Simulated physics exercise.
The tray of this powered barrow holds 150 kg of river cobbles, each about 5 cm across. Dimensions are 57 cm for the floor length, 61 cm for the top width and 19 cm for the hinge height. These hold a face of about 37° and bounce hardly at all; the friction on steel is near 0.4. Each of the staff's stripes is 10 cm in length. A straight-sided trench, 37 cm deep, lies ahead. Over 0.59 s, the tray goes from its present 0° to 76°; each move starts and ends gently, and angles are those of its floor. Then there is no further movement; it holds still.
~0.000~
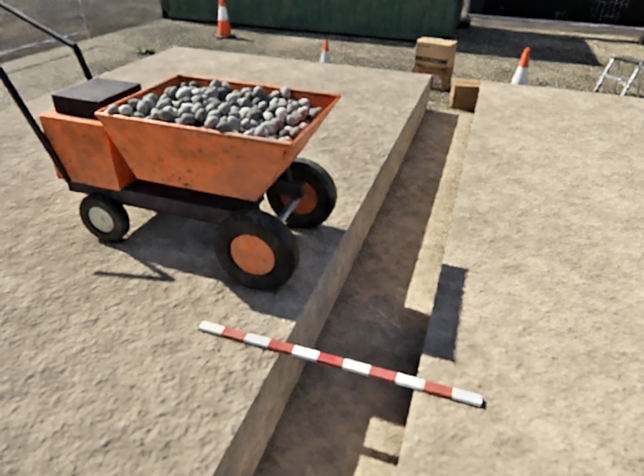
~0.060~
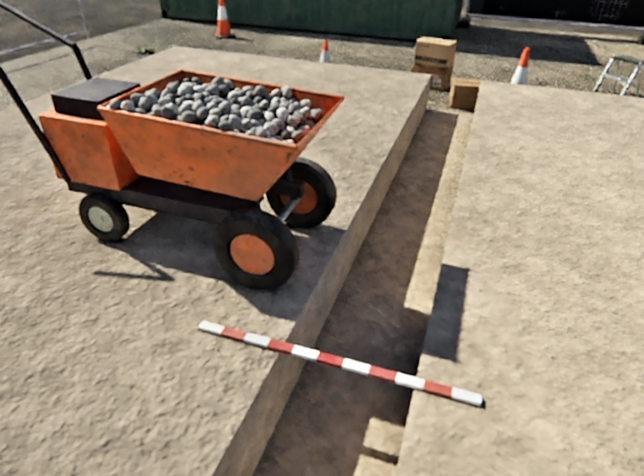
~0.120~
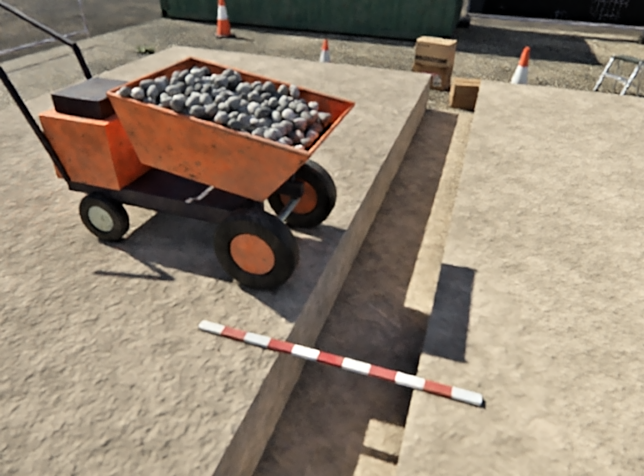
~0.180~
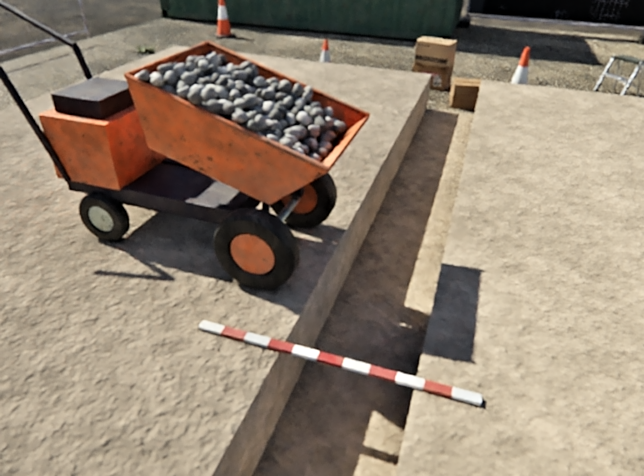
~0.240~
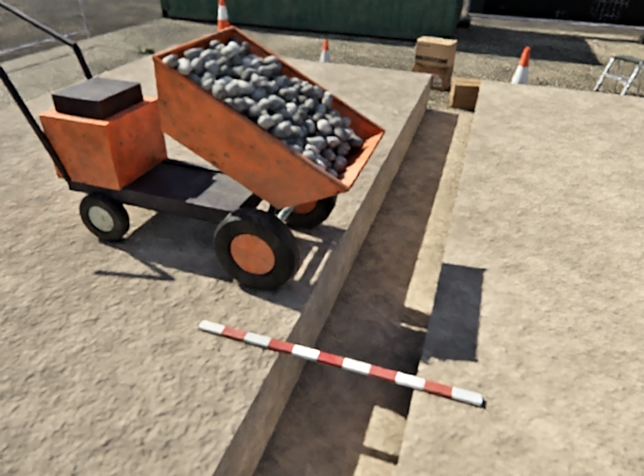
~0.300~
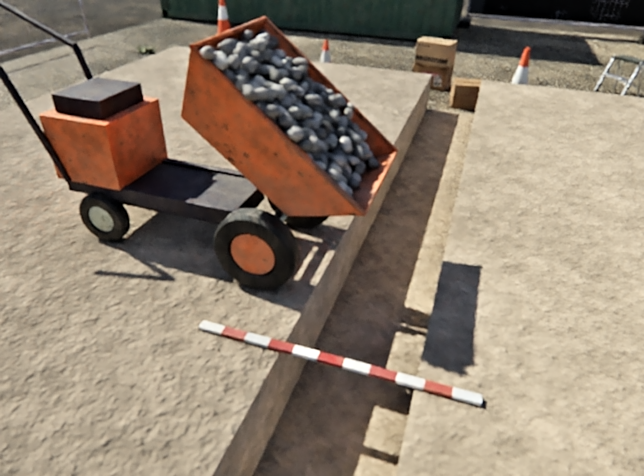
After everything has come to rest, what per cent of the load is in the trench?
I would say 44 percent.
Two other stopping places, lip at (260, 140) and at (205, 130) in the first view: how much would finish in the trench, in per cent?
The first start gives about 70 per cent, the second about 100.
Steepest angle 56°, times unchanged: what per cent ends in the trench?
Roughly 20% would end there.
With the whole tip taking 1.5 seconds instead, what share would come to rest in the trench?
With that change, it comes to around 70 per cent.
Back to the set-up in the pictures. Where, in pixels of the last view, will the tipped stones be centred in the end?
Centre estimate: Around (463, 288).
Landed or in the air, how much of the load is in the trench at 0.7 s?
Close to 20 per cent at that time.
After 0.4 s the floor is at 64°; 100 % in the tray; the foremost stones are at (395, 220).
After 0.7 s the floor is at 76°; 52 % in the tray, 18 % in the trench, 30 % past the trench; the foremost stones are at (492, 308).
After 1.0 s the floor is at 76°; 9 % in the tray, 35 % in the trench, 56 % past the trench; the foremost stones are past the picture's edge.
After 3.0 s the floor is at 76°; 0 % in the tray, 44 % in the trench, 56 % past the trench; the foremost stones are past the picture's edge.
